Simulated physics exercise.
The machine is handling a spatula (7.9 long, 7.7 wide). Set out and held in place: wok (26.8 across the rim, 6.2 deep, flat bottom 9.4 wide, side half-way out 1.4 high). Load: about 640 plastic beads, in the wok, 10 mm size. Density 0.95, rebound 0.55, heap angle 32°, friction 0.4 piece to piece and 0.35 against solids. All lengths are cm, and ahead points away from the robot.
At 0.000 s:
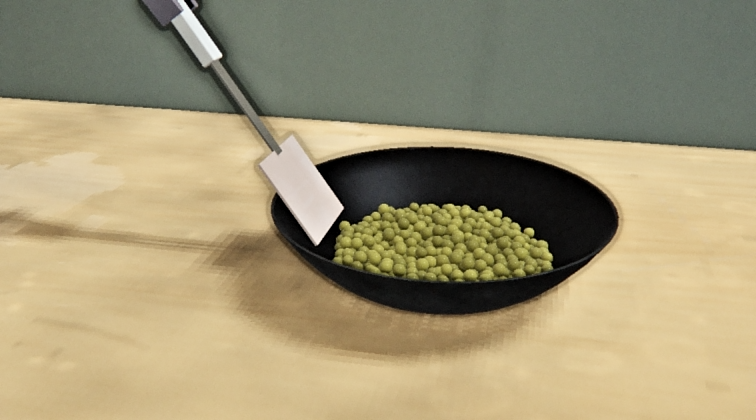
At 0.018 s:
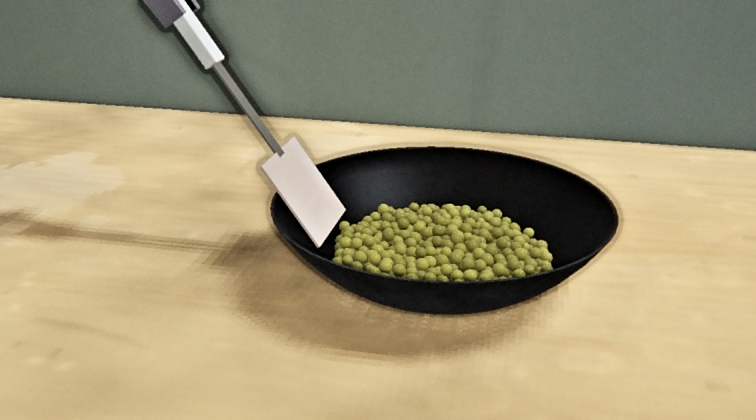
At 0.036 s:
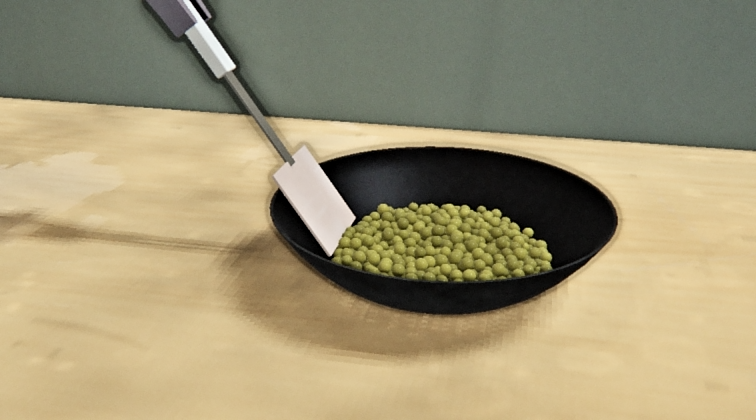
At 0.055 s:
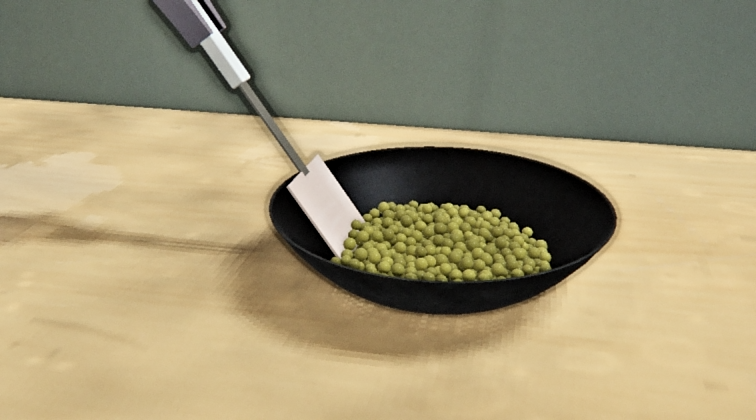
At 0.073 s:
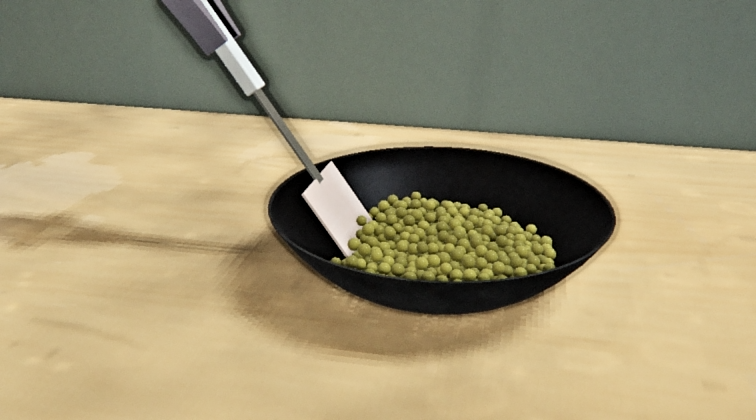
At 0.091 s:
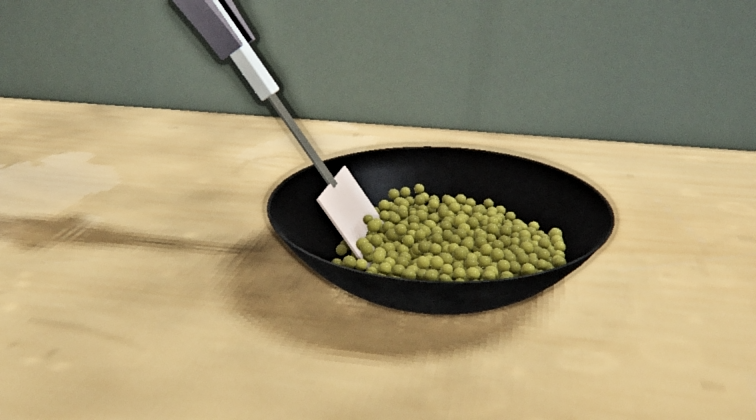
A white spatula held by a machine slid down the left side of a black wok and pushed into a pile of small green beads, nudging them to the right and heaping them slightly higher.
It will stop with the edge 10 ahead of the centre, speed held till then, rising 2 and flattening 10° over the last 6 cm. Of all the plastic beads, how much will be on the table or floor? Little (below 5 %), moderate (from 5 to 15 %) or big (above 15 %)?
On the table or floor the share is big, above 15 %.
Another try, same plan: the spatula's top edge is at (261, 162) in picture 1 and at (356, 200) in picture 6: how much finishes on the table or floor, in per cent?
About 40 per cent.
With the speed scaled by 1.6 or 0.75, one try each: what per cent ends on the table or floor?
About 40 and 15 per cent.
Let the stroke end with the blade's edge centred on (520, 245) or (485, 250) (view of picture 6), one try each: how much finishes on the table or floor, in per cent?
Some 0 and 0 per cent.
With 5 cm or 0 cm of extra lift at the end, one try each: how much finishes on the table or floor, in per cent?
About 25 and 25 per cent.
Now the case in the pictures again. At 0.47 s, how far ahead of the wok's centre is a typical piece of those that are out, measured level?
Some 18 cm.
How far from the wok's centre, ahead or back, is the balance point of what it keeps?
Some 3.0 cm ahead.
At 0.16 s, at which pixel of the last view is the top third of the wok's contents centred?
Around (500, 241).
After 0.16 s, sloping 55°, highest piece 7 above the table; 637 in the wok.
After 0.24 s, sloping 52°, highest piece 7 above the table; 637 in the wok.
After 0.47 s, sloping 45°, highest piece 8 above the table; 432 in the wok, 140 on the table or floor, 65 on the blade or in flight.
After 1.52 s, sloping 45°, highest piece 5 above the table; 432 in the wok, 205 on the table or floor.
At rest, 432 in the wok, 205 on the table or floor. That is 32 % on the table or floor.
